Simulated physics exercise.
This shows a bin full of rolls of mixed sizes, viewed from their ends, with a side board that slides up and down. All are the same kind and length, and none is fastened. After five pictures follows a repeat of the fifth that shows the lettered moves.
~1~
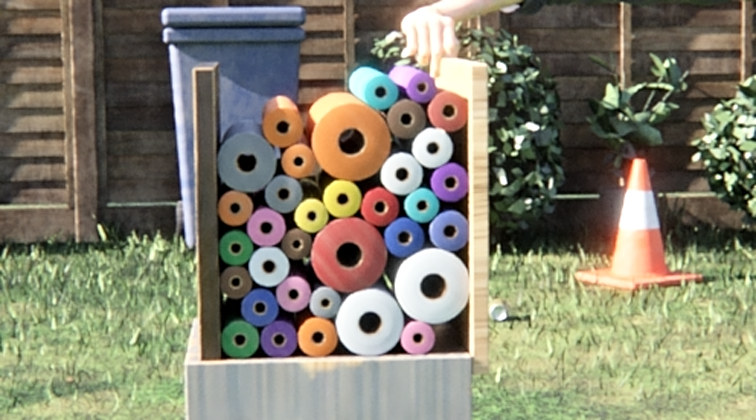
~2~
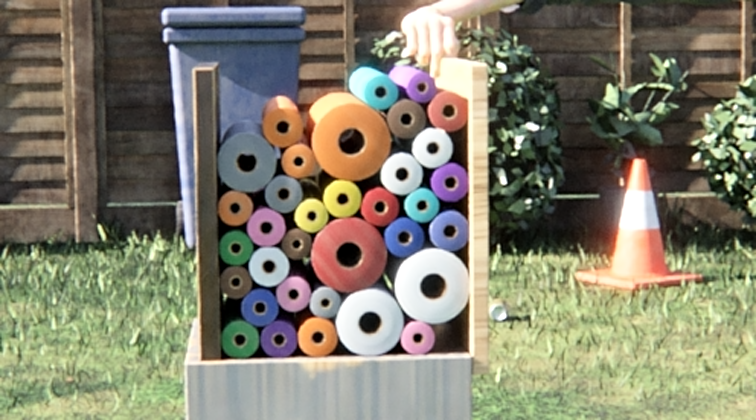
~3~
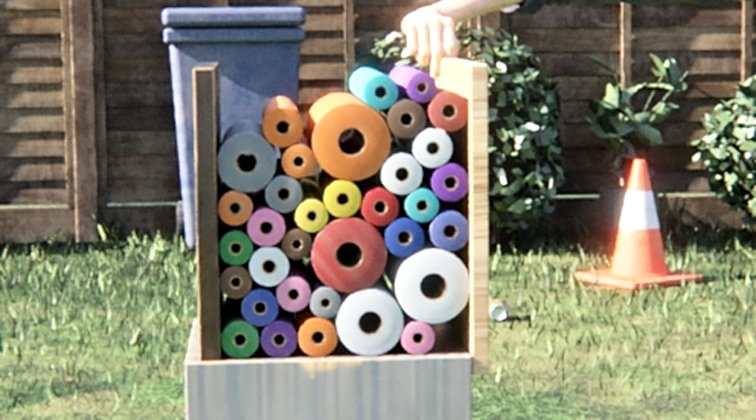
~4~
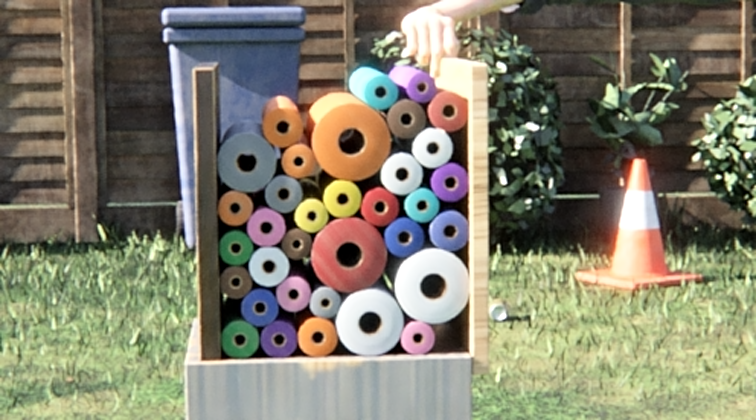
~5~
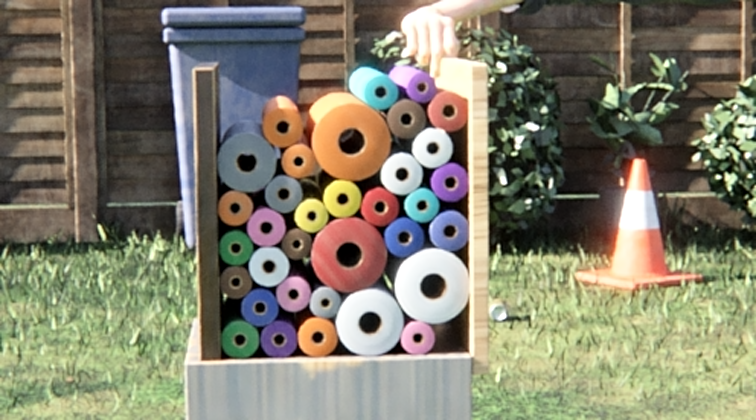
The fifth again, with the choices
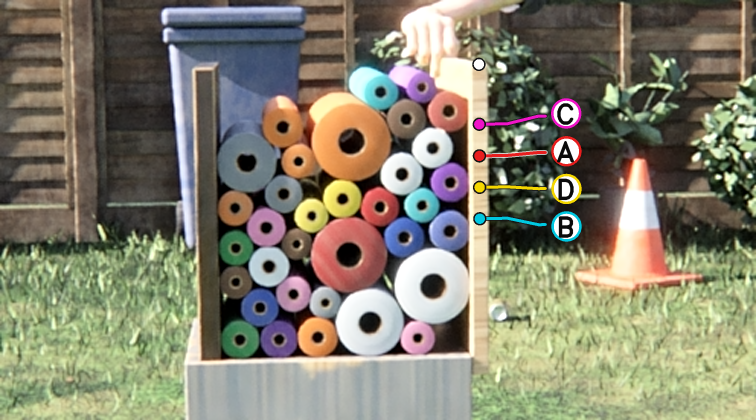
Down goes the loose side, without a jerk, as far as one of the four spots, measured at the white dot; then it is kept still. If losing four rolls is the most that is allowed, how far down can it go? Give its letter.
It can be let down to D.
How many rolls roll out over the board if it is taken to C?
It comes to none.
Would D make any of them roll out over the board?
At D: Yes.
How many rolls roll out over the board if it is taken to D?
At D the number is two.
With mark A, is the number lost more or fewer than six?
Fewer than six.
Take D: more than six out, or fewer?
Fewer than six.
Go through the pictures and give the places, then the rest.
Side board (460, 204); a green roll (240, 340); a white roll (433, 286), in the first picture.
A white roll (433, 286); a brown roll (236, 282), in the second picture.
A turquoise roll (422, 206); a purple roll (450, 183), in the third picture.
A white roll (433, 148); a brown roll (407, 120), in the fourth picture.
Side board (460, 204); a green roll (240, 340); a white roll (433, 286), in the fifth picture.
On the marked copy, A at (480, 156); B at (480, 219); C at (480, 125); D at (480, 187); the white dot at (479, 65).
With D. Early on, top of the board (470, 121).
Further on, top of the board (470, 185).
At the end, top of the board (470, 187), two out over the board.
As for the rest, A two out over the board; B more than four out over the board; C none out over the board.
